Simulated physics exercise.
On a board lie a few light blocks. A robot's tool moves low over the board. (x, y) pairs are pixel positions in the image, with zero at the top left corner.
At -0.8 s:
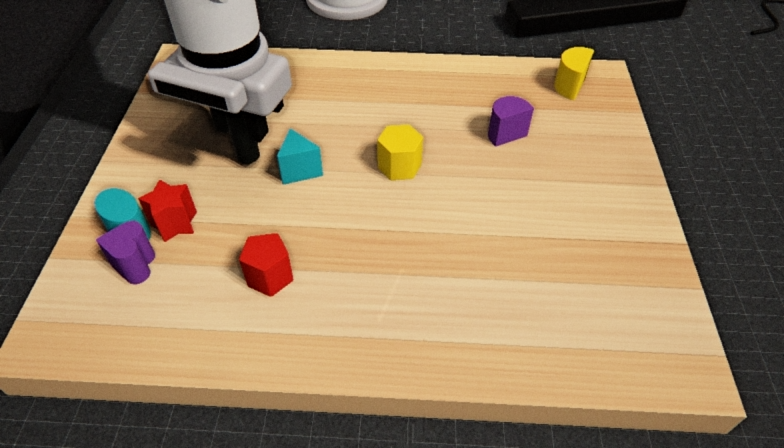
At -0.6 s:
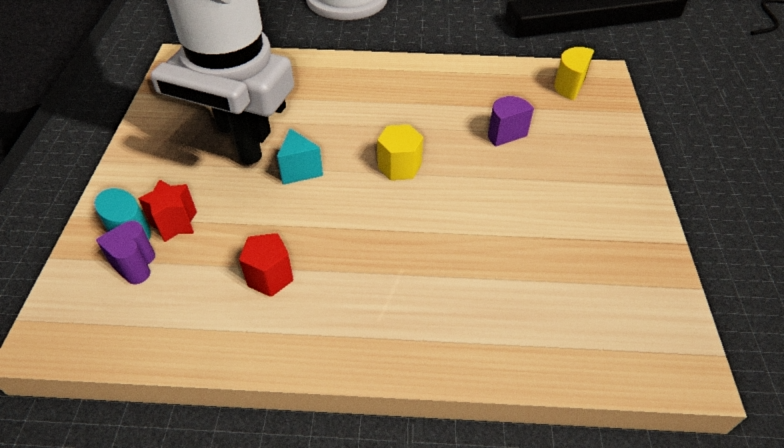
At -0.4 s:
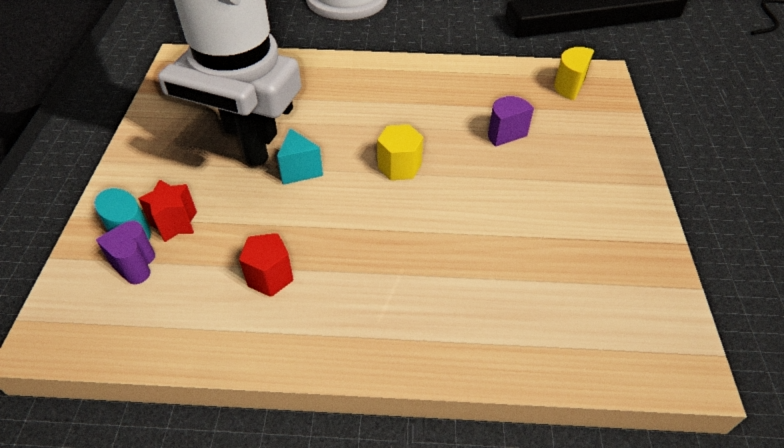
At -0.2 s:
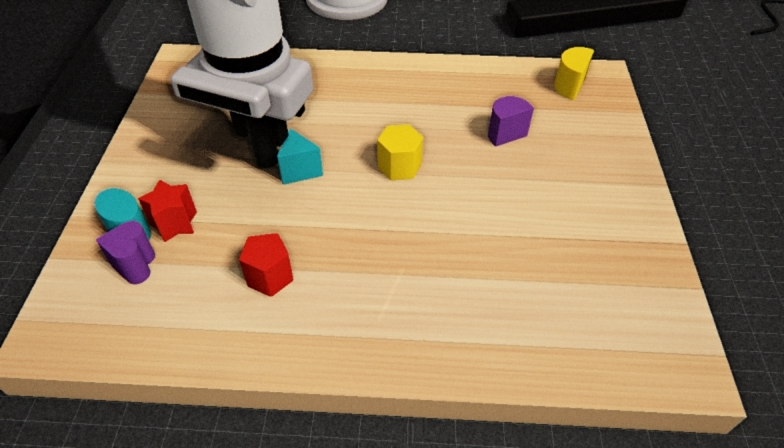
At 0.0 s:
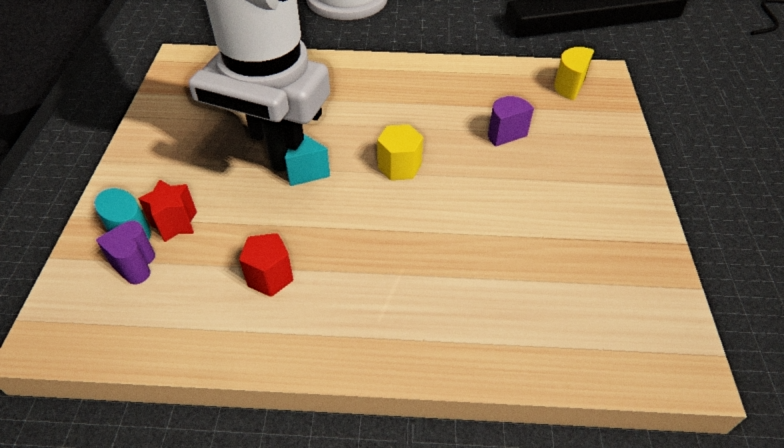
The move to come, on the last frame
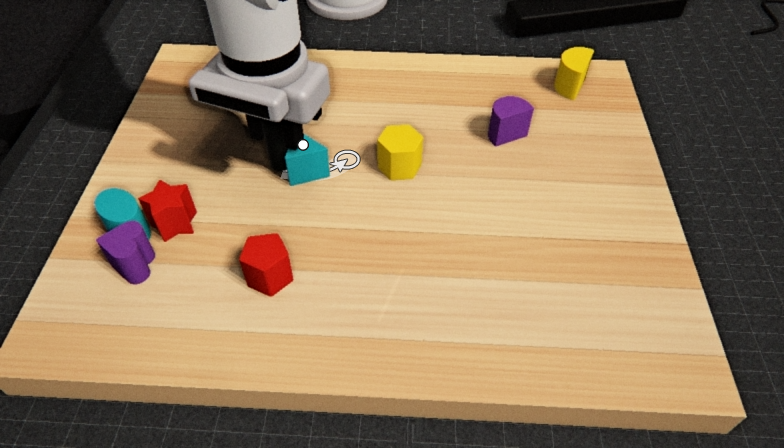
At first, a robot's dark tool hovers low over a wooden board, just left of a turquoise triangular block, with a yellow hexagon and other colourful blocks scattered around. The tool barely moves, then slides right toward the triangular piece. Finally, it nudges that piece slightly right, while the other blocks stay still.
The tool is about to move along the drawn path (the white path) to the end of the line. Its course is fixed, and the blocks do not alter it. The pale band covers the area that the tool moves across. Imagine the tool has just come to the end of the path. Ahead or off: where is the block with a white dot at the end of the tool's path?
Gone from the front.
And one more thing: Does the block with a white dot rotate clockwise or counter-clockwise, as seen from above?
Seen from above, clockwise.
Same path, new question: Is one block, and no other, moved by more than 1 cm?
Yes, that is what happens.
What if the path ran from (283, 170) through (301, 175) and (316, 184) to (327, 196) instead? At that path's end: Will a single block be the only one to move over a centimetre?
Yes.
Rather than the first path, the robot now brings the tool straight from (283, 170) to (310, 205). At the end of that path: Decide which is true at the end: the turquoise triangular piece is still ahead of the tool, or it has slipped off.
By then it is beside or behind the tool.
The drawn path runs from (283, 170) via (306, 172) and (329, 170), ending at (347, 160); the dot is on the turquoise triangular piece.
On the path given first. Halfway along, tool (318, 166); turquoise triangular piece (340, 149).
At the end, tool (347, 153); turquoise triangular piece (357, 148), turned 30° clockwise; yellow hexagon not moved.
